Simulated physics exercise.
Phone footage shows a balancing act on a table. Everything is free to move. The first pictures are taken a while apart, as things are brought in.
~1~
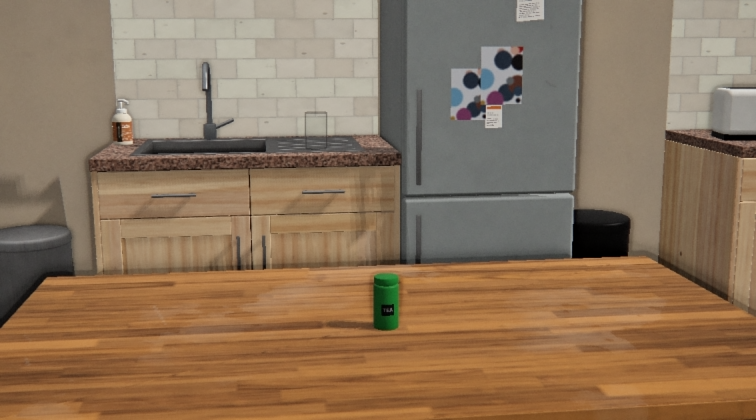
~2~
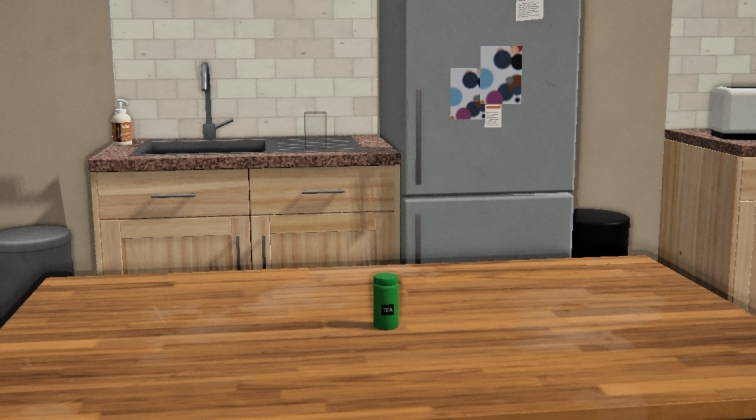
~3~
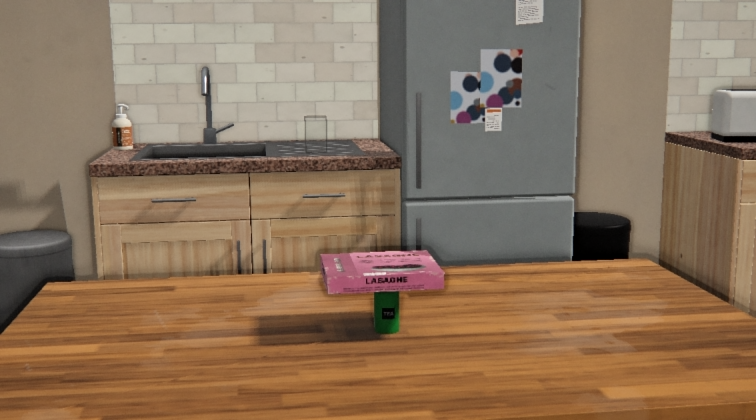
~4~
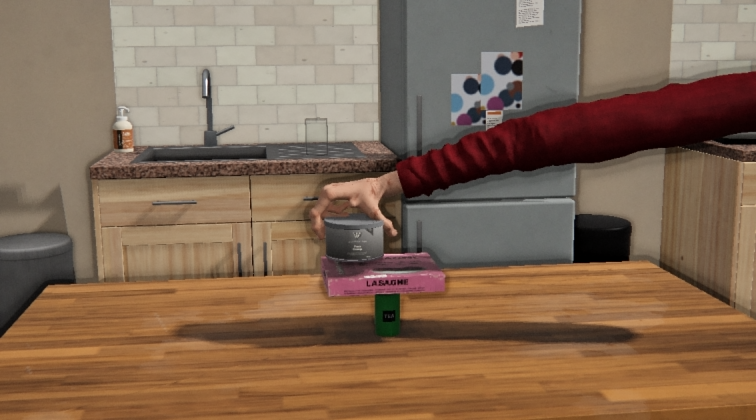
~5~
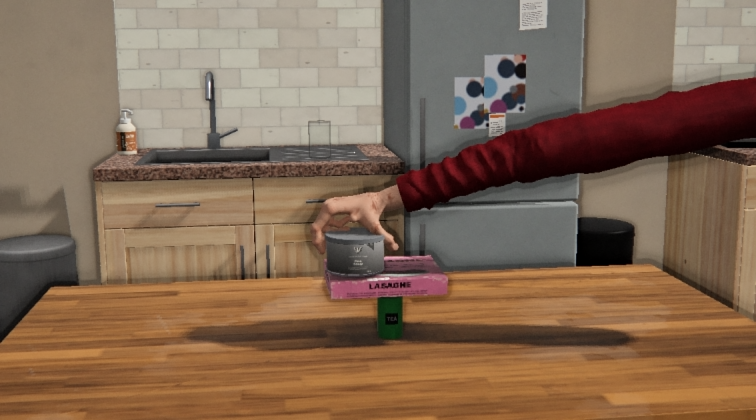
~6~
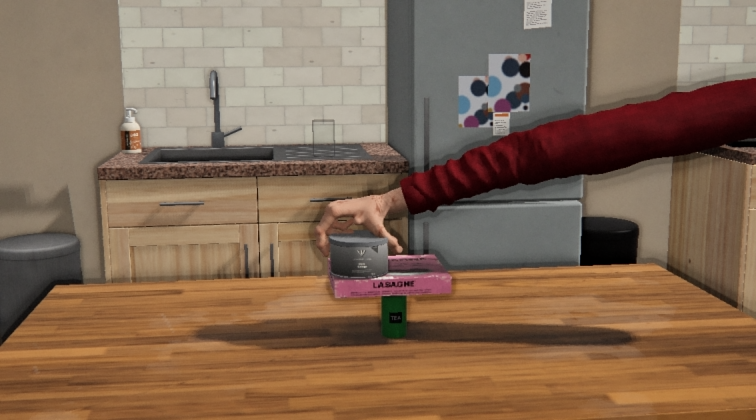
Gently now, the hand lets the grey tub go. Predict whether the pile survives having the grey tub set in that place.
Prediction: The pile does not survive and comes down.
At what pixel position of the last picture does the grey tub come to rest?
Roughly pixel (256, 330) in the last picture.
Then, 0.80 s past the last view, grey tub now fallen; pink packet rocked 39° from its first pose; green shaker rocked 39° from its first pose.
Then, 1.00 s past the last view, pink packet now fallen; green shaker on its side.
Finally, fallen, pink packet and grey tub; down or leaning hard in the stack, green shaker. Final places as the last picture's camera would see them, grey tub near (256, 330). The stack loses its balance.
